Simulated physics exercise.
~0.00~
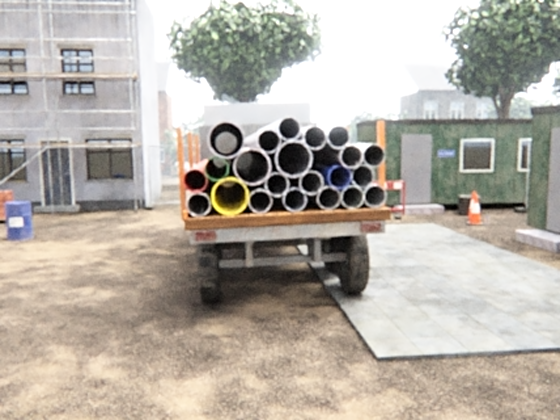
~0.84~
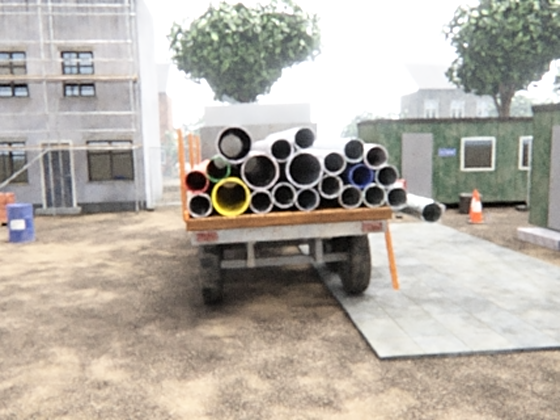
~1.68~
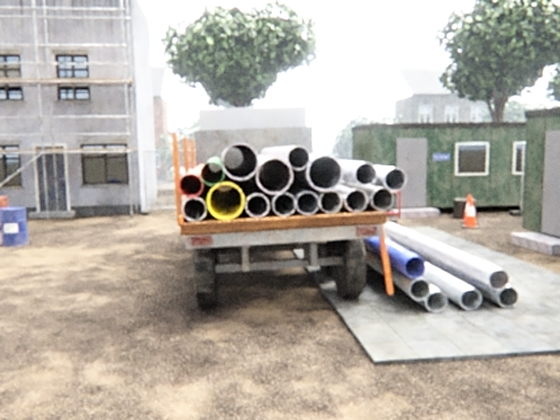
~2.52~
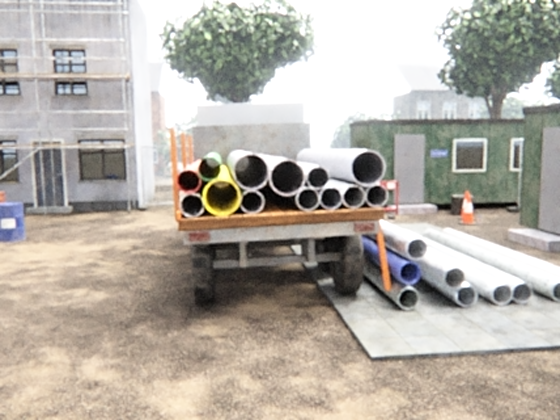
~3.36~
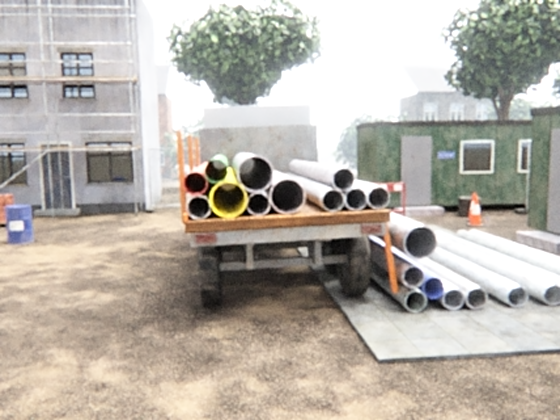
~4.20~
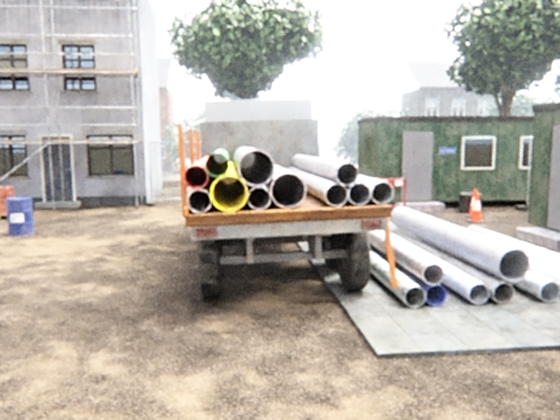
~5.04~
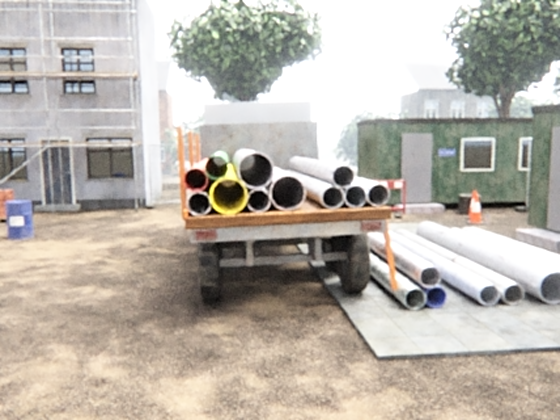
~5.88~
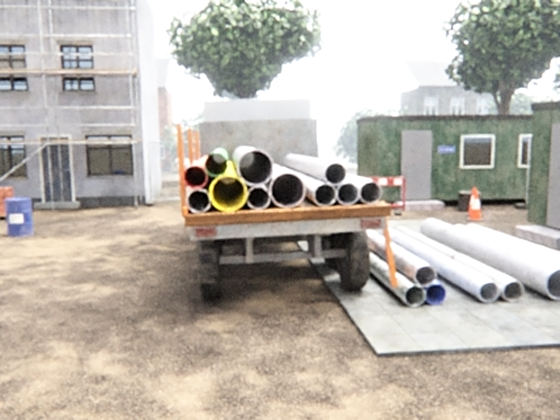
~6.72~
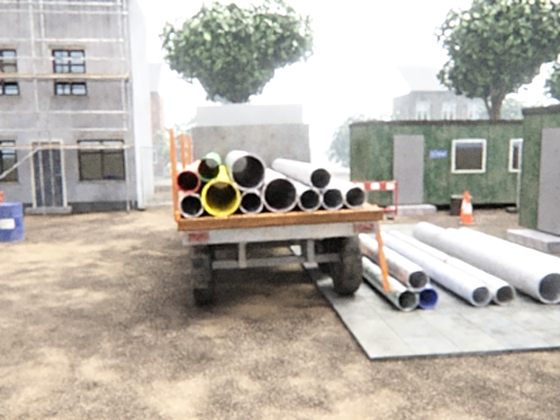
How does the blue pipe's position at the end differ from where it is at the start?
At the start the blue pipe is in the right part of the stack on the lorry's deck. By the end it lies on the grey paving to the right of the lorry, among the other fallen pipes.
A flatbed lorry loaded with a stack of hollow pipes stands tail towards us on a dirt building site, with a scaffolded grey building on the left and green cabins on the right. Most pipes are grey, with yellow, green and red ones on the left and a blue one on the right. The orange post on the right drops, and pipes roll off that side onto the grey paving. The blue pipe goes over among them, and a large grey one follows later. The fallen pipes spread out and settle, while the yellow, green and red ones stay aboard.
